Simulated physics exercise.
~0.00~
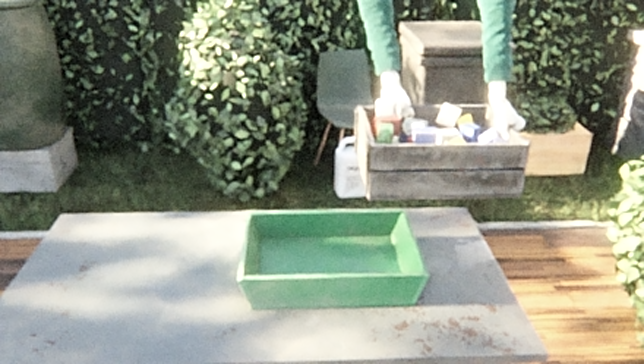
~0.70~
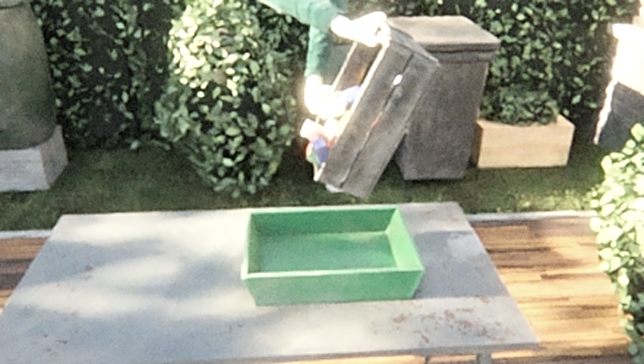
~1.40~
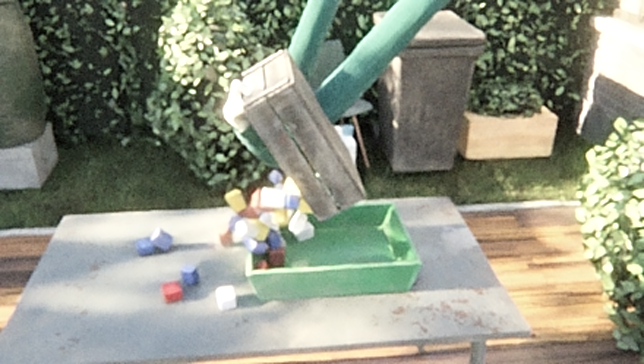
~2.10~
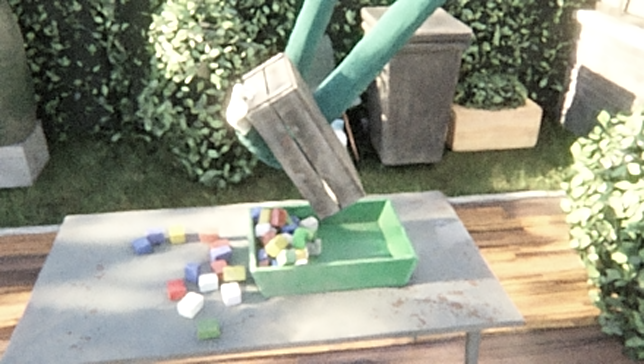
The clip shows two green-sleeved arms lifting a container of colourful toy bricks and tipping it steeply over an empty green tray on an outdoor table. The bricks tumble out, and most end up in the tray while a number lie scattered on the tabletop to the left and front.
